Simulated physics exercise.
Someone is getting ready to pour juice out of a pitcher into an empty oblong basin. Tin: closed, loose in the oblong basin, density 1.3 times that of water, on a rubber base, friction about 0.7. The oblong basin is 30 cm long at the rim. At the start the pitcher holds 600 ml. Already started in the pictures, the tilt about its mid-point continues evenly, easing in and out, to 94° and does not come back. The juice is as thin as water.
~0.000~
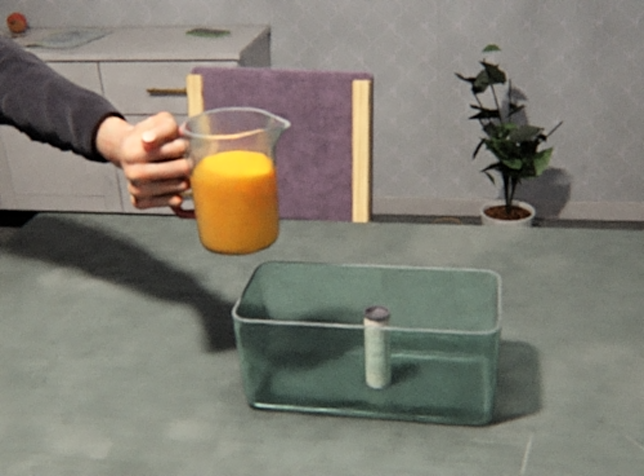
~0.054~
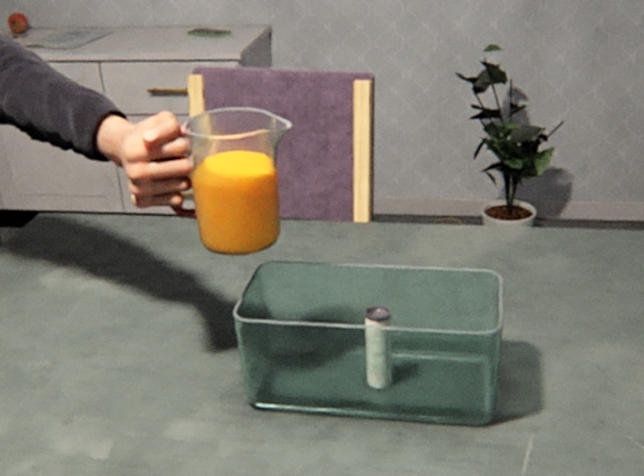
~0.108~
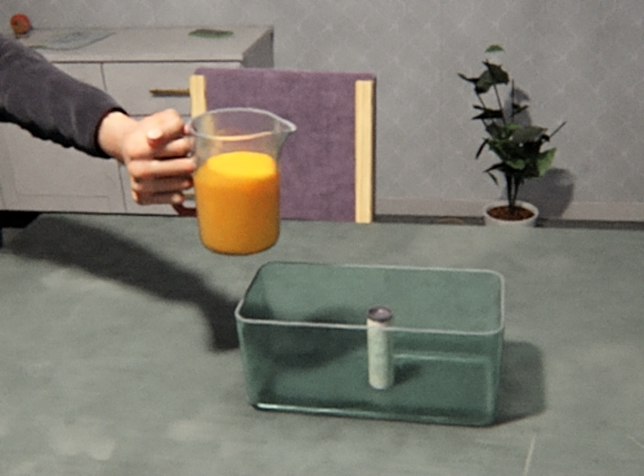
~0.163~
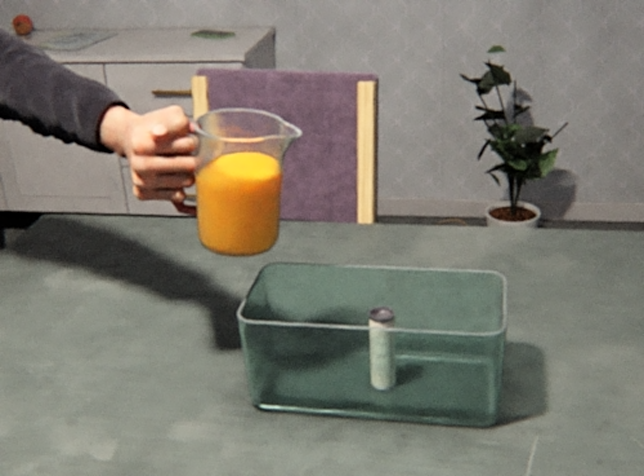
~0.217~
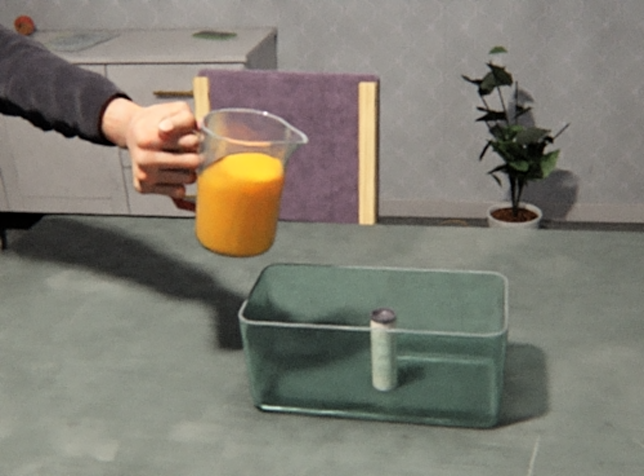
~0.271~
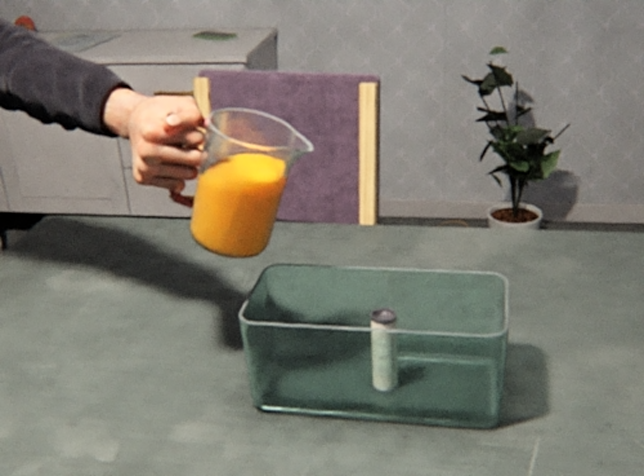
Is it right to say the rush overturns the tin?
Right.
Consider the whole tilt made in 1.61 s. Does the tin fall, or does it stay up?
Result: Tin tipped over.
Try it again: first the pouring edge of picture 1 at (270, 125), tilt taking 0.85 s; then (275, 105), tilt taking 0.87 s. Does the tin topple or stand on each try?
Trial 1 - tin tips; trial 2 - tin tips.
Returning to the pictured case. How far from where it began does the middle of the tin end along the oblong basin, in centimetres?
Roughly 7.0 cm.
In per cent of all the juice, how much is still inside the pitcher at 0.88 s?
52 %.
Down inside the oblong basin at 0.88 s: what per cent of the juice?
About 26 %.
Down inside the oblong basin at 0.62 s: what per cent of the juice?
Some 0 per cent.
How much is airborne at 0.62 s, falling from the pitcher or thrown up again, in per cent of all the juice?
5 %.
By 0.62 s the tilt is 69° and 95 per cent is still to pour; the tin stands where it began.
By 0.88 s the tilt is 93° and 53 per cent is still to pour; the tin stands where it began.
By 1.15 s the tilt is 94° and 18 per cent is still to pour; the tin lies on its side.
By 1.45 s the tilt is 94° and 6 per cent is still to pour; the tin lies on its side.
At rest the tin lies on its side.
